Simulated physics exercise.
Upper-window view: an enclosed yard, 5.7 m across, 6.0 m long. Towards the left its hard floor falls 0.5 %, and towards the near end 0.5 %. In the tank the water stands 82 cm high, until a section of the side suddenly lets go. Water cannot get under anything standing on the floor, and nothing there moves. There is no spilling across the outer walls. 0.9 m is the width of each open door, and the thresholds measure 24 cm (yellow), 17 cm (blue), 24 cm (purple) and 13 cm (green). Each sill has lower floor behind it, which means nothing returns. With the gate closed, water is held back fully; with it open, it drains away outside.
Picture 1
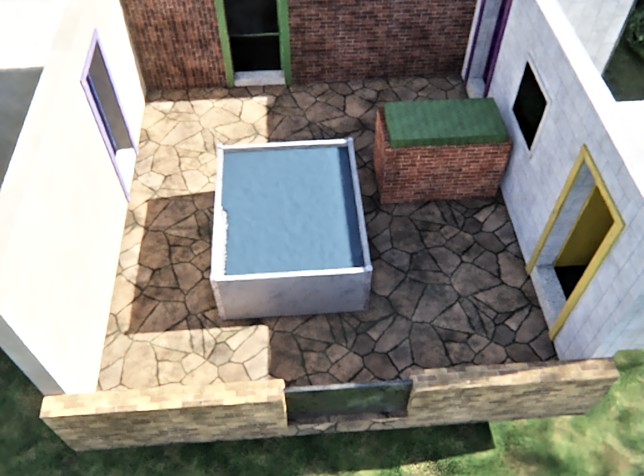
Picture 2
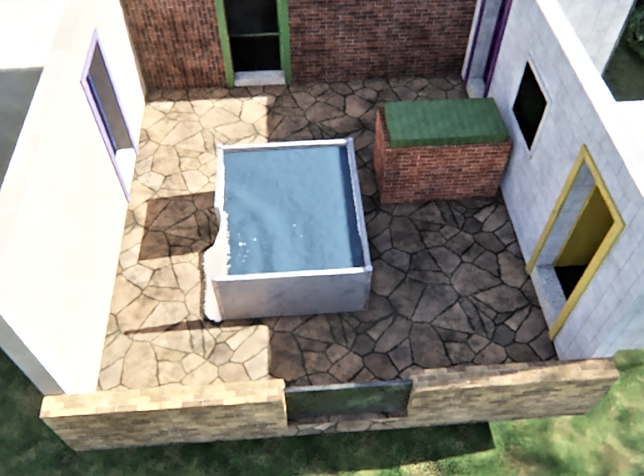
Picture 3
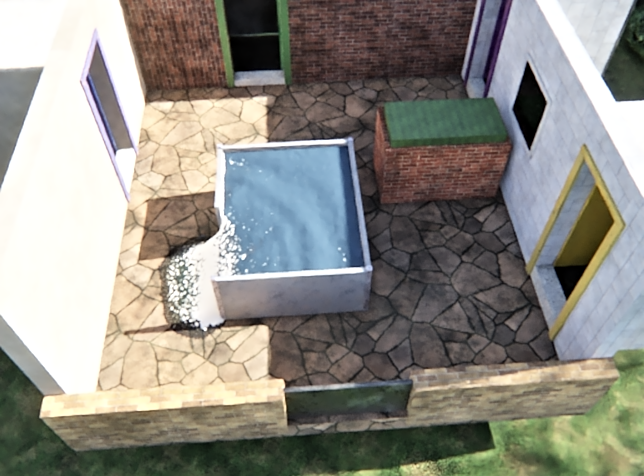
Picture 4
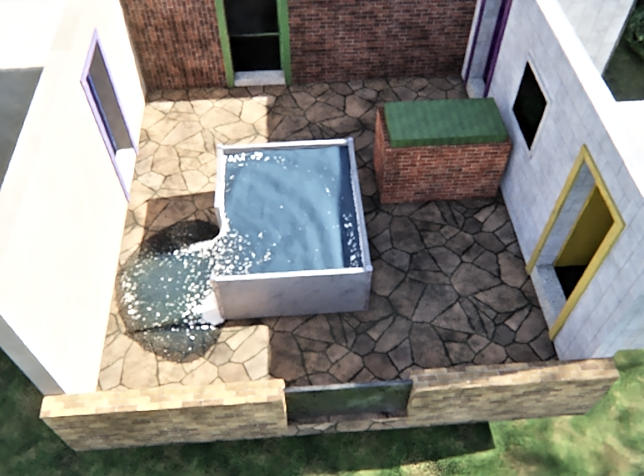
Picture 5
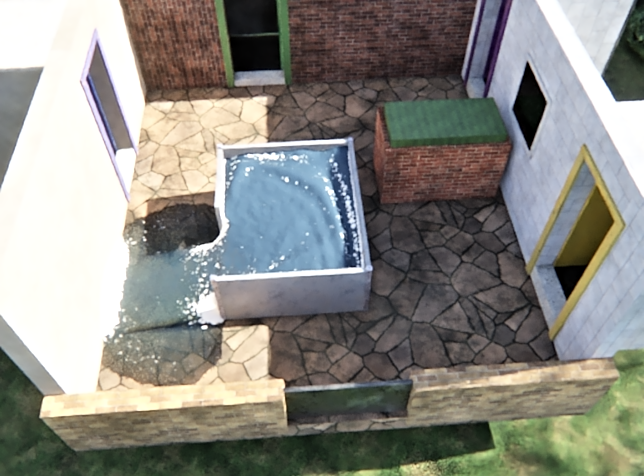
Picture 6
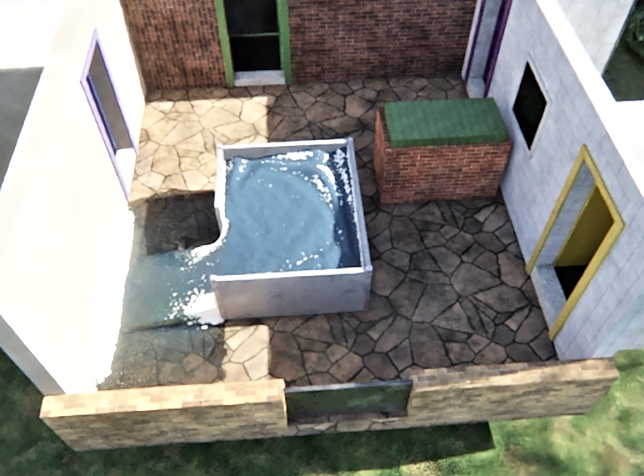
The clip opens on a walled, stone-paved yard seen from above, with a still, full tank near the middle. Water bursts from the tank's left side, fans out in a foamy patch across the paving, then reaches the left wall and spreads toward the near corner while the tank's surface churns.
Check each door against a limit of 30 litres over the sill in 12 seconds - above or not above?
For the yellow door I'd say within the limit, for the blue door I'd say within the limit, for the purple door I'd say within the limit, for the green door I'd say within the limit.
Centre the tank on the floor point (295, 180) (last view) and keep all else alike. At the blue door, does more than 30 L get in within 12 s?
After that, the blue door ends up outside the limit.
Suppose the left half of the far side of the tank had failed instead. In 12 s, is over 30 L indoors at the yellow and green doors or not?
Against that limit: Yellow under, green above.
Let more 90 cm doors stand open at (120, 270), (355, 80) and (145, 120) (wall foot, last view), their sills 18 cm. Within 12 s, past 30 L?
Taking them in order, the first gets enough, the second too little and the third too little.
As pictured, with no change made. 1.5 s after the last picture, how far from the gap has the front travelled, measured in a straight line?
Some 4.4 m out.
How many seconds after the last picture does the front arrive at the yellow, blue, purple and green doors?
Times: Yellow 2.2 seconds, blue 0.2 seconds, purple 3.6 seconds, green 1.8 seconds.
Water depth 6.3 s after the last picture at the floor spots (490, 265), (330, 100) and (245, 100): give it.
First 12 cm, then 6 cm, then 10 cm.
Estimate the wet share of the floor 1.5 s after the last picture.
Covered: Roughly 40 %.
Then, 0.7 s after the last picture water covers 20 % of the floor and is deepest (78 cm) near (94, 405); yellow door not reached, blue door 11 cm at the sill, 0 L in, purple door not reached, green door not reached.
Then, 1.5 s after the last picture water covers 40 % of the floor and is deepest (52 cm) near (92, 419); yellow door not reached, blue door 11 cm at the sill, 0 L in, purple door not reached, green door not reached.
Then, 2.8 s after the last picture water covers 70 % of the floor and is deepest (32 cm) near (94, 405); yellow door 25 cm at the sill, 1 L in, blue door 9 cm at the sill, 0 L in, purple door not reached, green door 14 cm at the sill, 3 L in.
Then, 6.3 s after the last picture water covers 95 % of the floor and is deepest (22 cm) near (488, 206); yellow door 15 cm at the sill, 7 L in, blue door 5 cm at the sill, 0 L in, purple door 16 cm at the sill, 0 L in, green door 9 cm at the sill, 5 L in.
Then, 11.3 s after the last picture water covers 100 % of the floor and is deepest (20 cm) near (142, 121); yellow door 12 cm at the sill, 7 L in, blue door 11 cm at the sill, 0 L in, purple door 10 cm at the sill, 0 L in, green door 9 cm at the sill, 6 L in.
